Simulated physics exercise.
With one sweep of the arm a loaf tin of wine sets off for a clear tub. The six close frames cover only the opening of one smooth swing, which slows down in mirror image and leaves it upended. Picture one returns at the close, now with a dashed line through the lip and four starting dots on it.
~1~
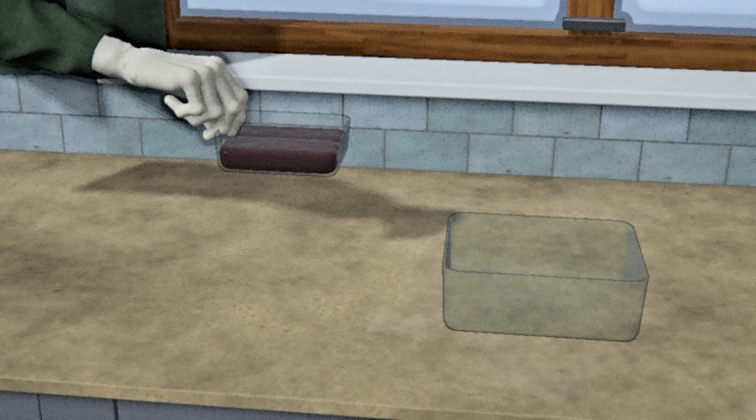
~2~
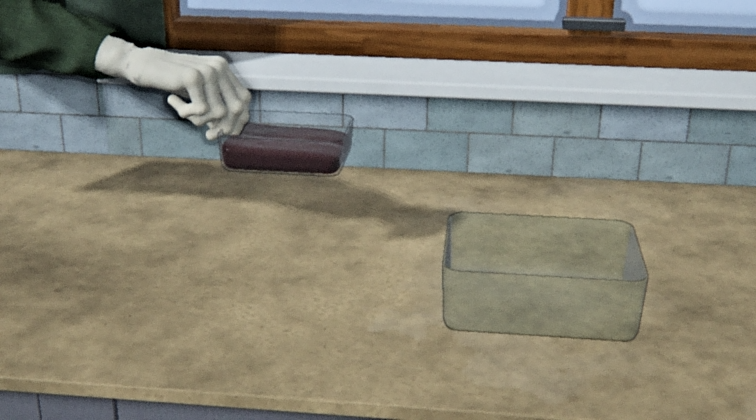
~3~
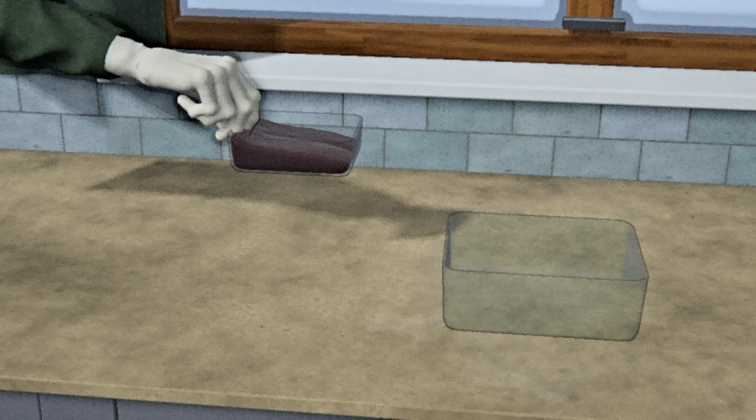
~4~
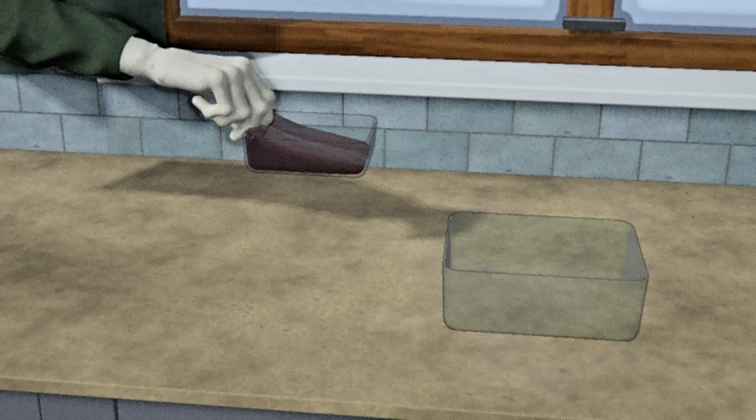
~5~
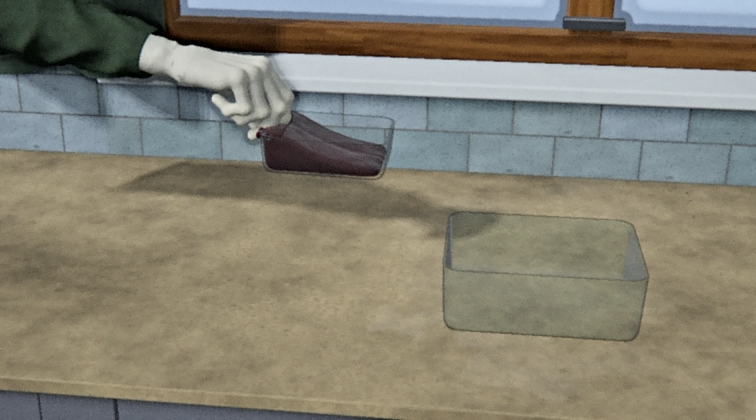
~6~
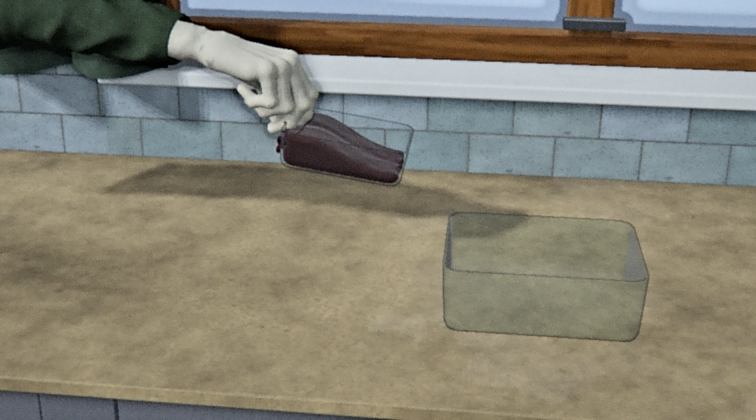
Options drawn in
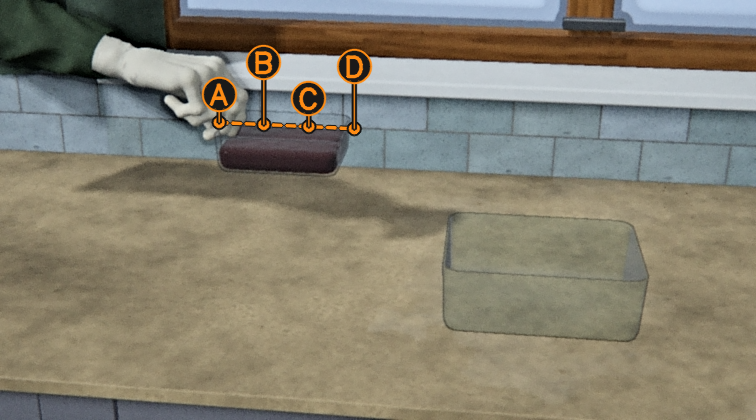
The clip shows a pale hand moving a small clear container of dark red contents rightward above a counter toward a still, clear tub; the contents surge up the left side and over the rim, then the container tilts slightly rightward.
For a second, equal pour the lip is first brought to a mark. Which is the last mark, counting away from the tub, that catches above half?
Take C.
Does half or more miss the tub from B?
Yes, it does.
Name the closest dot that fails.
That would be B.
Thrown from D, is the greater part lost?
No.
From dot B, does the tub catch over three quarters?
No, it does not.
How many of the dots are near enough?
Two.
In orange, A at (219, 122); B at (263, 124); C at (308, 126); D at (354, 128).
With A, about 0 % lands in the tub, 98 % falls short.
With B, about 32 % lands in the tub, 62 % falls short and 6 % goes beside or beyond.
With C, about 67 % lands in the tub, 27 % falls short and 6 % goes beside or beyond.
With D, about 79 % lands in the tub, 14 % falls short and 7 % goes beside or beyond.
